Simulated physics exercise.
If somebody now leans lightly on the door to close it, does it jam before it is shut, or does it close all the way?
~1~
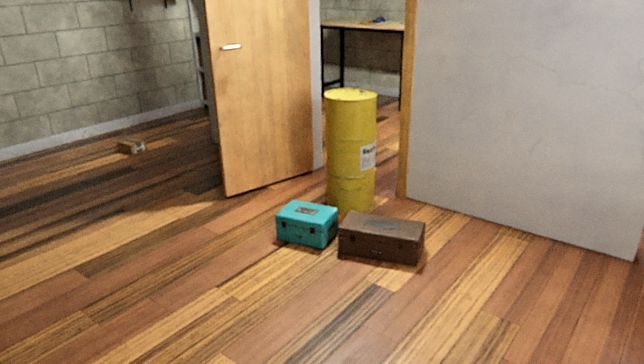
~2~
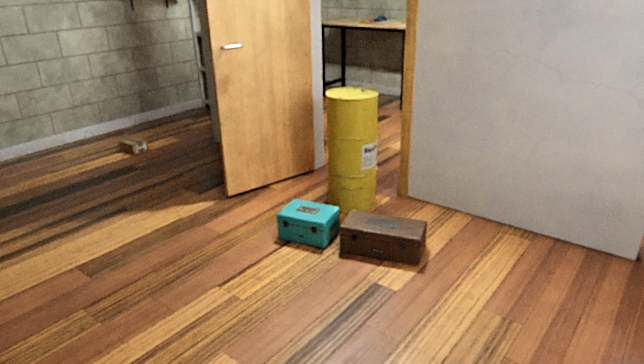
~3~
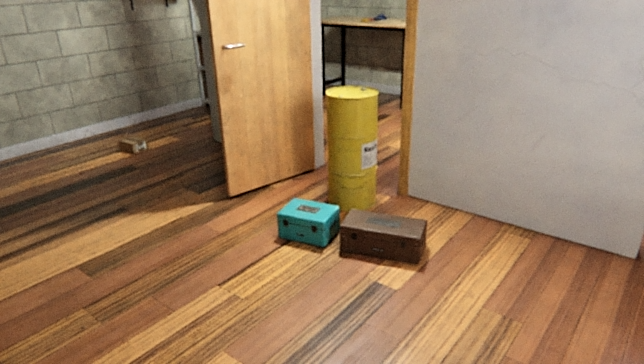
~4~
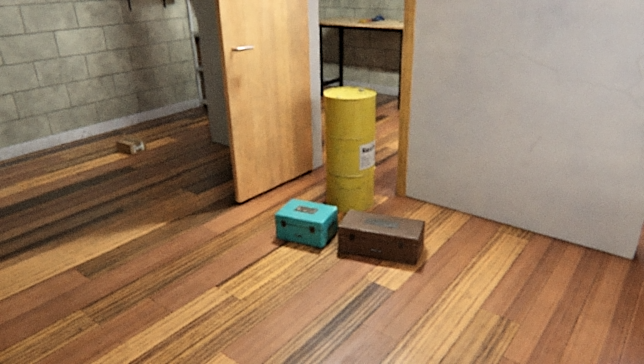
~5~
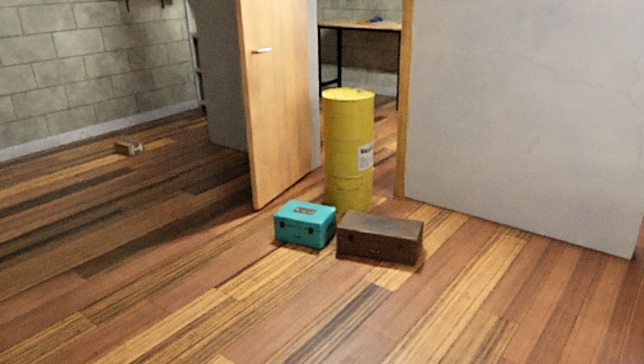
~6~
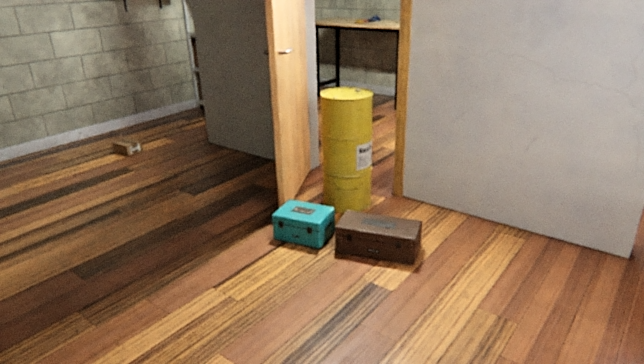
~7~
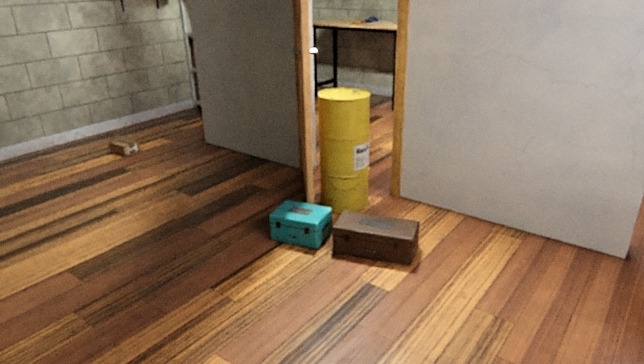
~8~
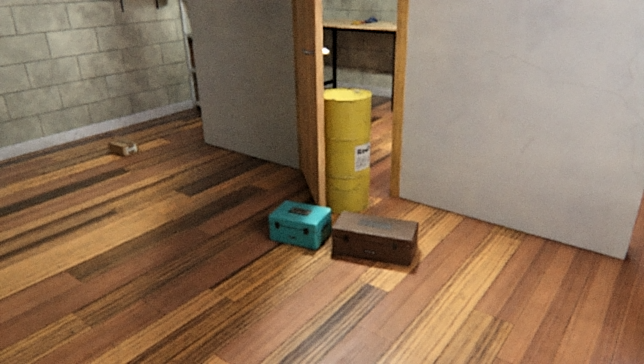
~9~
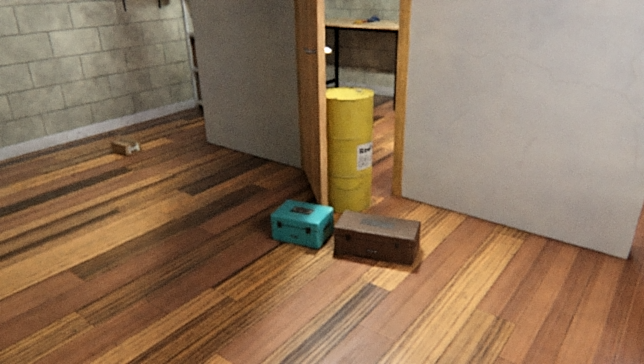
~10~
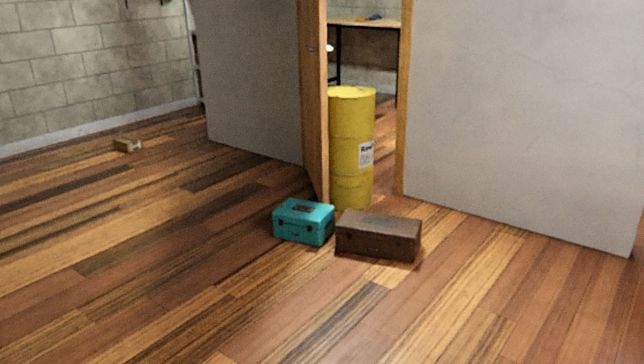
It jams before it is shut. With things standing in its way at the doorway, a light push does not close it.
